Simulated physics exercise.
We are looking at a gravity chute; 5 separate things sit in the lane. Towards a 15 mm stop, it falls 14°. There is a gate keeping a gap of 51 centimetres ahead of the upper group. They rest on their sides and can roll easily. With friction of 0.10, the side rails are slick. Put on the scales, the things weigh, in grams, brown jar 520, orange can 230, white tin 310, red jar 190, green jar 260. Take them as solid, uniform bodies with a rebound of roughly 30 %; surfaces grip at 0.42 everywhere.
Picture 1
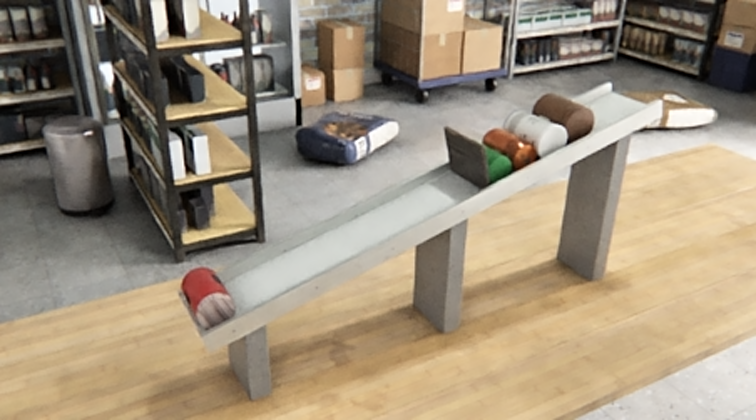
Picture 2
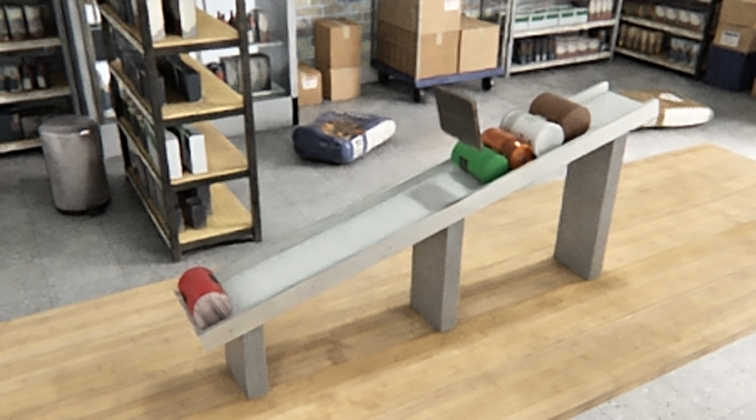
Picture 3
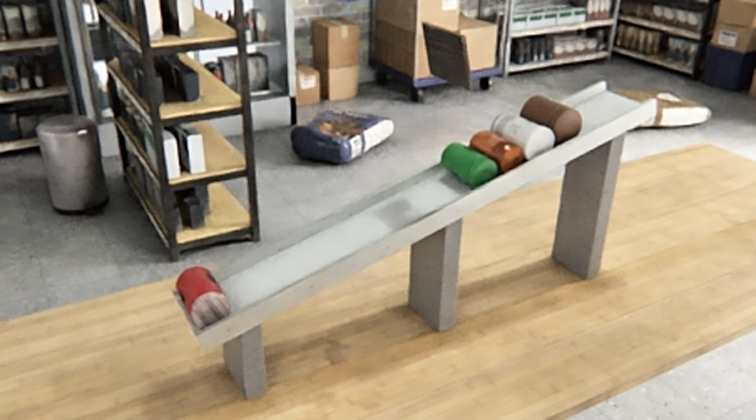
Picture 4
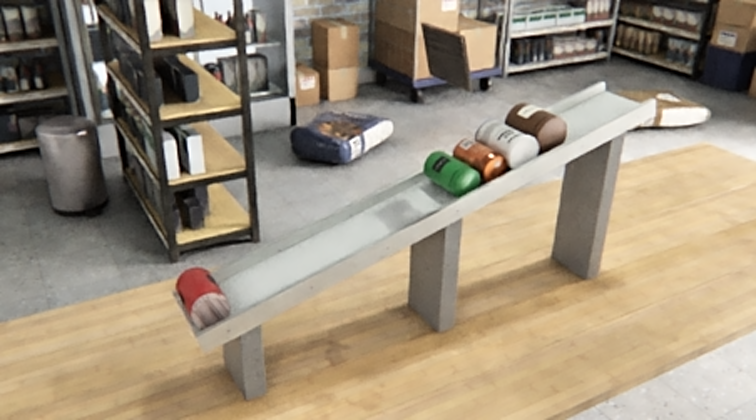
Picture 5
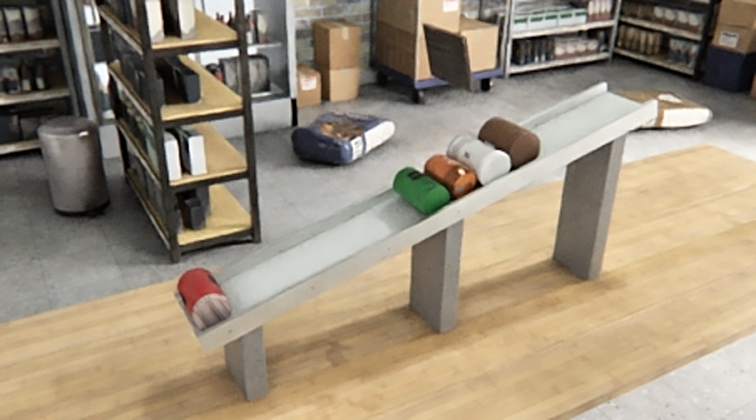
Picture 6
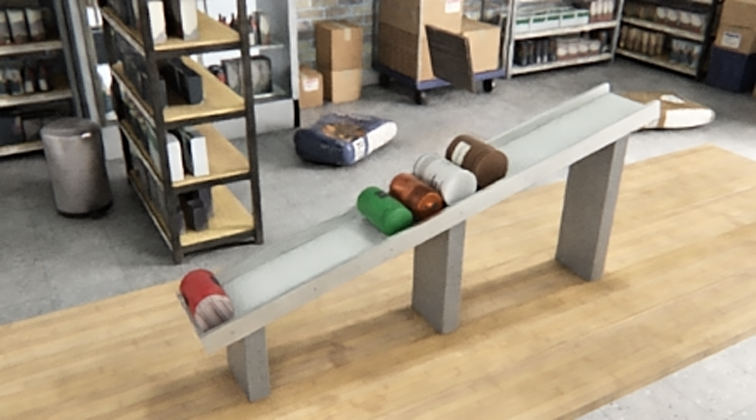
Sloping chute in a storeroom, its gate lifting away and green, orange, white and brown containers rolling down toward a red one.
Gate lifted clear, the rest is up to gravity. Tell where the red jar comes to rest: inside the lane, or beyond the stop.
The red jar comes to rest beyond the stop.
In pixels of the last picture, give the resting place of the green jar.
Its middle settles close to pixel (202, 299).
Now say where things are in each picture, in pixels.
In the first picture, gate shut; red jar (208, 298); brown jar (563, 118).
In the second picture, leader 57 cm from the stop; white tin (531, 133); green jar (479, 161).
In the third picture, leader 55 cm from the stop; brown jar (550, 121); orange can (495, 152).
In the fourth picture, leader 51 cm from the stop; green jar (451, 174); white tin (506, 145).
In the fifth picture, leader 44 cm from the stop; green jar (421, 191); brown jar (509, 143).
In the sixth picture, leader 35 cm from the stop; red jar (207, 300); white tin (444, 179).
Then, 0.20 s past the last view, leader 16 cm from the stop; red jar near (207, 300).
Then, 0.40 s past the last view, red jar now over the stop.
Finally, over the stop, red jar; the other 4 in the lane.
